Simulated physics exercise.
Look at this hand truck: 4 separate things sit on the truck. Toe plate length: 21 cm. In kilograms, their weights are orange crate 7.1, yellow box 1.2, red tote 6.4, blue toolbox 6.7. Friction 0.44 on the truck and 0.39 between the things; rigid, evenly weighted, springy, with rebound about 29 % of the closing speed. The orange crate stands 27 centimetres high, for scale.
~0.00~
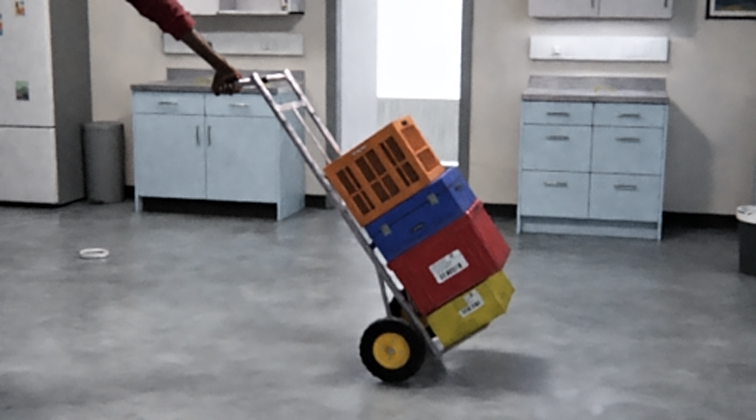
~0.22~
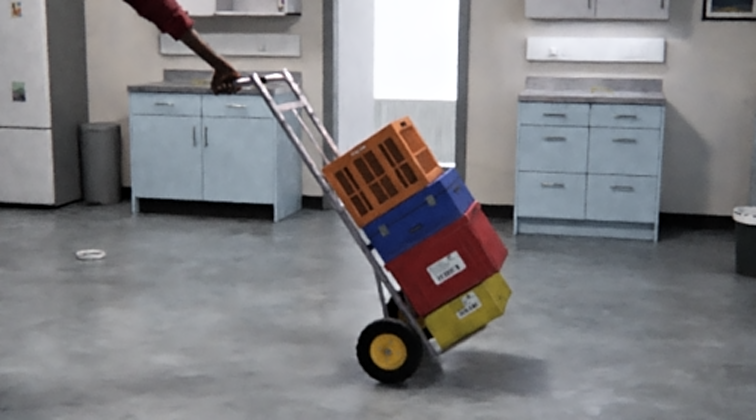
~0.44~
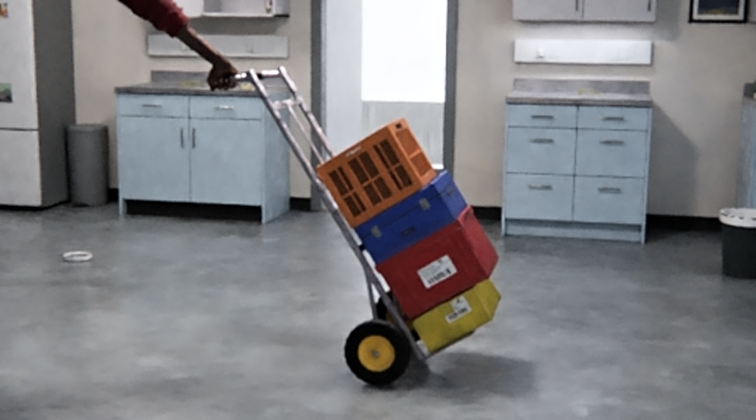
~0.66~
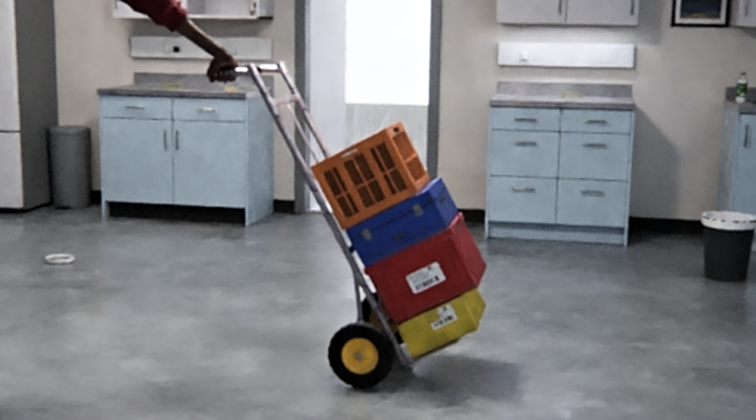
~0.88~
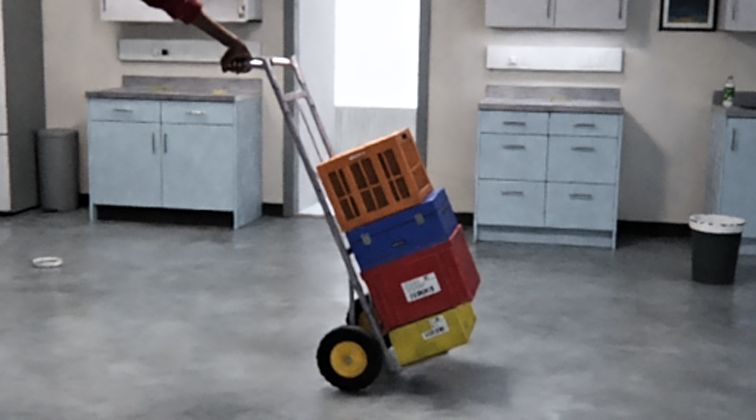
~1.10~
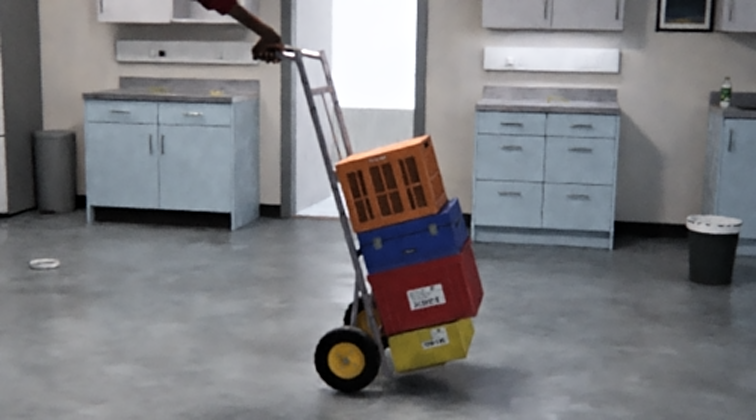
A hand truck stacked with a yellow box, a red tote, a blue toolbox and an orange crate leans back to the left, held at its handle by a hand, as the view shifts right across a room with pale blue cabinets. The hand then raises the handle rightward, bringing the truck more upright.
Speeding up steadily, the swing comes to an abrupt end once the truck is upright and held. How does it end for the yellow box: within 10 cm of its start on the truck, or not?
It fails to stay near its start.
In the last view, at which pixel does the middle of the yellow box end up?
It ends near (485, 345).
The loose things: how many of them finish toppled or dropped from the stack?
That makes 4.
Around 2.40 s, truck upright; yellow box tipped 34° against what carries it near (448, 343); orange crate tipped 34° against what carries it; blue toolbox tipped 34° against what carries it.
Around 2.80 s, truck upright; orange crate, red tote and blue toolbox now dropped from the stack; yellow box on its side near (483, 344).
Finally (4.1 s), dropped from the stack, orange crate, red tote and blue toolbox; on their side or leaning hard on the truck, yellow box. Final places as that camera would see them, yellow box near (485, 346).
